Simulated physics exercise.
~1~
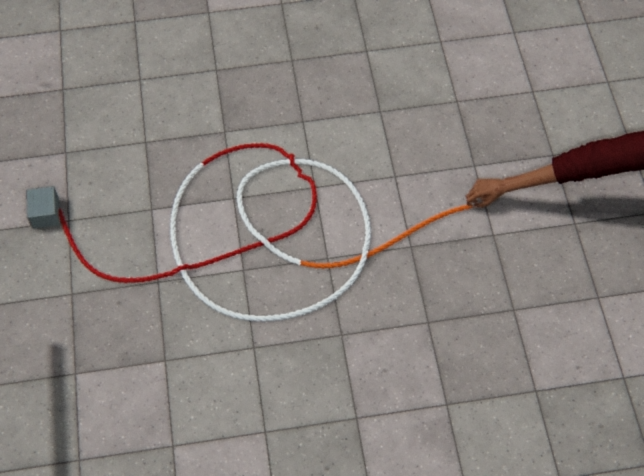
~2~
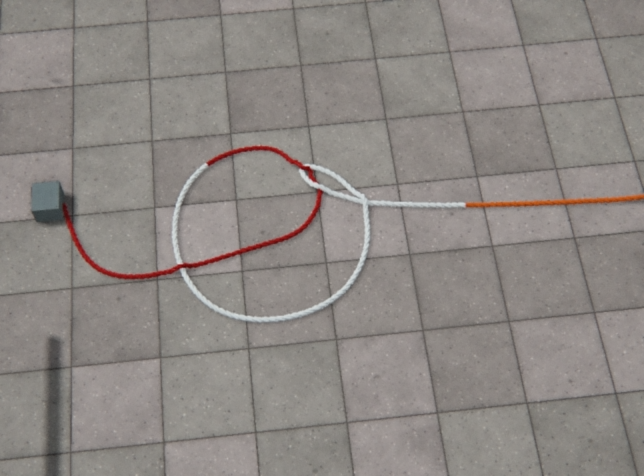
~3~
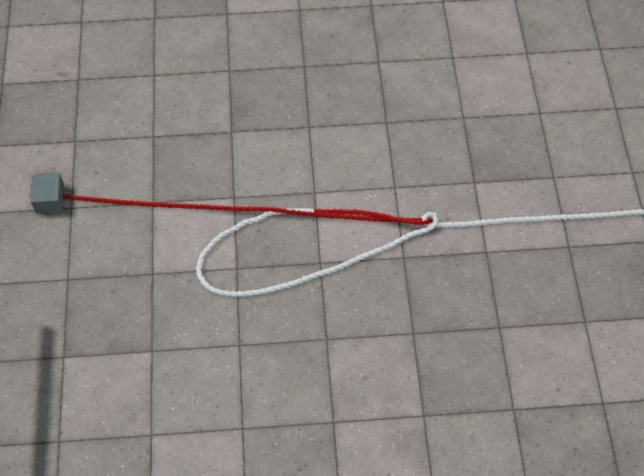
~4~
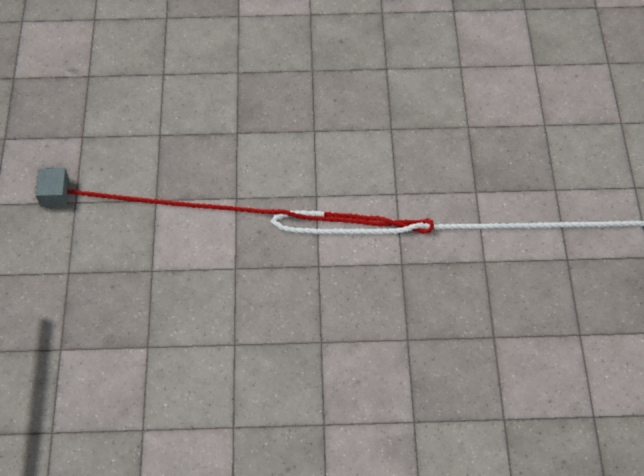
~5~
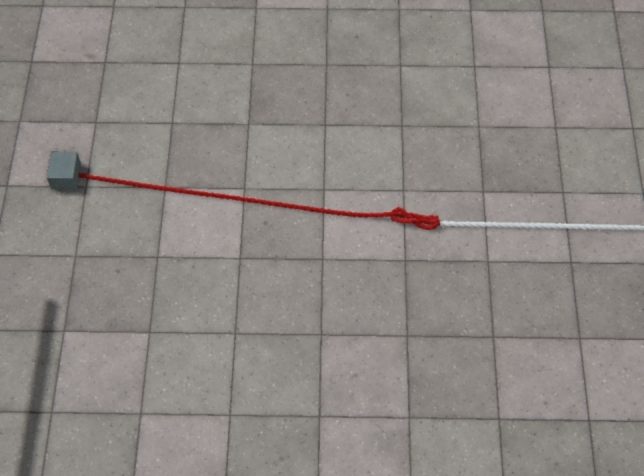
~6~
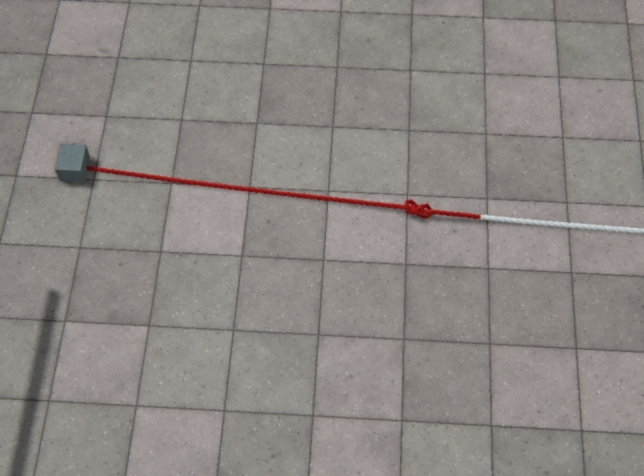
A hand in a dark red sleeve reaches in from the right over grey paving tiles, seen from above, holding the orange end of a rope. The rope, red at the left, white through its wide loops, runs from a small grey block at the left and crosses itself several times. The orange end is drawn off to the right, and the inner white loop shrinks. The large loop then narrows to a thin sliver as the red part straightens. Finally the loops cinch into a small red knot, left on a nearly straight line.
